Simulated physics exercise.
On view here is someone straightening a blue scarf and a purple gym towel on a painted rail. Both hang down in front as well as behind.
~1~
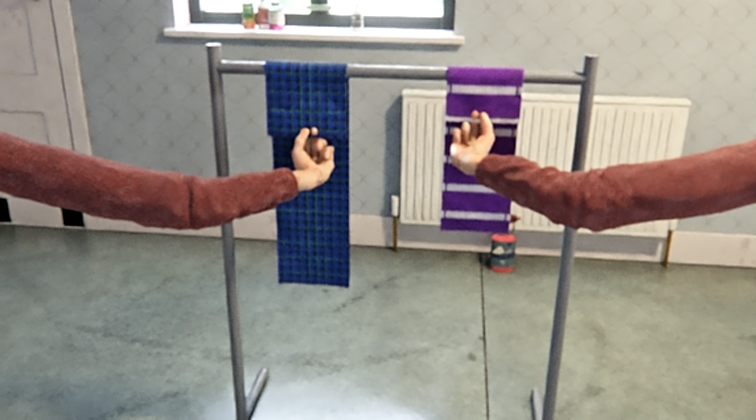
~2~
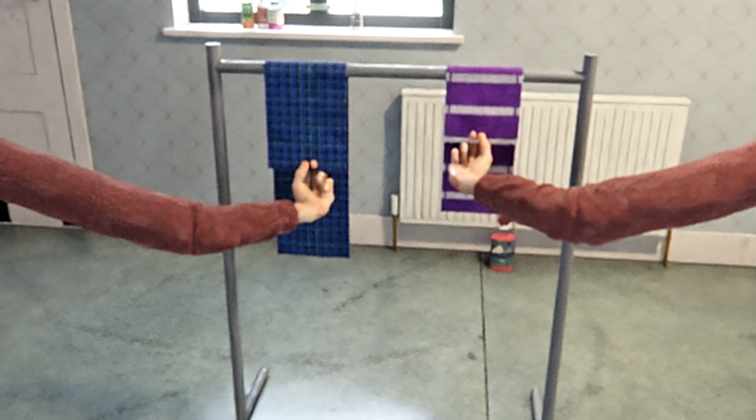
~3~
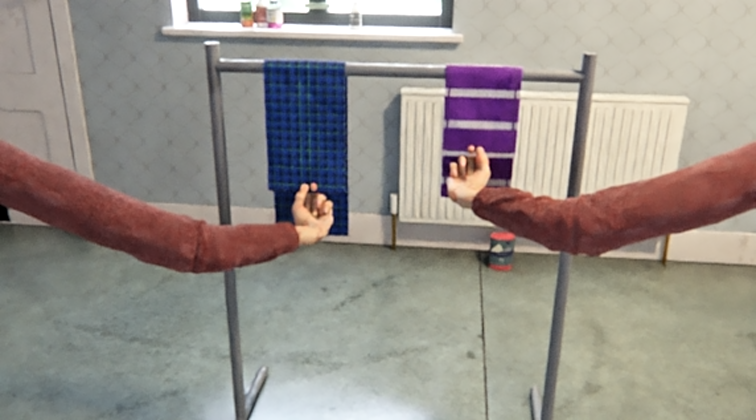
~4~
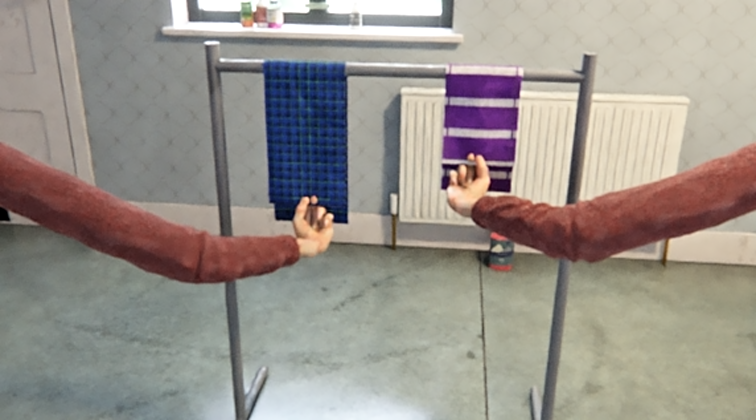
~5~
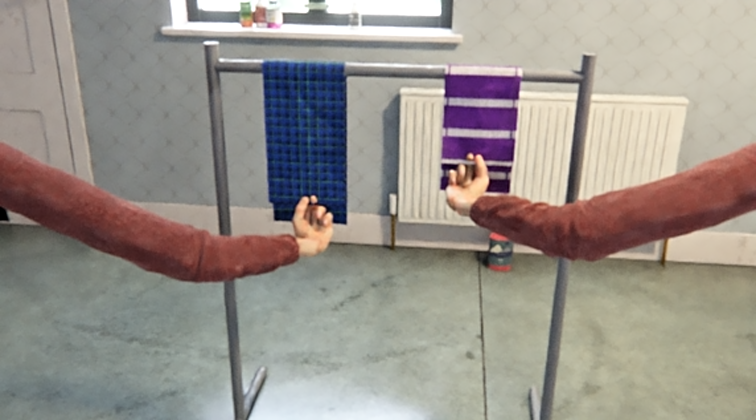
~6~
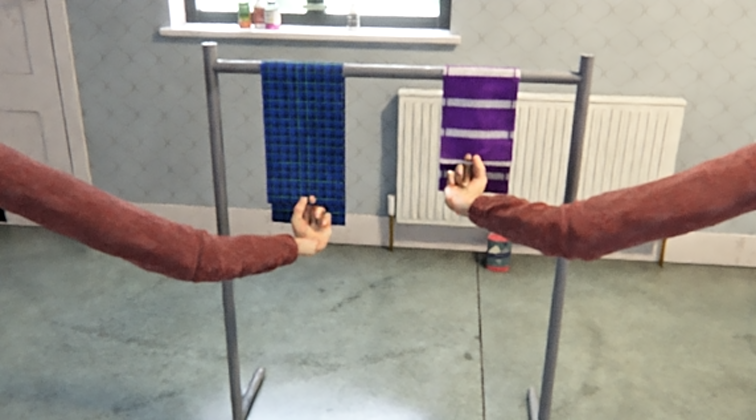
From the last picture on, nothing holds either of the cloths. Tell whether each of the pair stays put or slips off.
The blue scarf will hold up there, the purple gym towel will hold up there.
Then, 0.88 s past the final frame, scarf unmoved; gym towel unmoved.
When it is over, scarf unmoved; gym towel unmoved. The blue scarf keeps its place and the purple gym towel stays on.
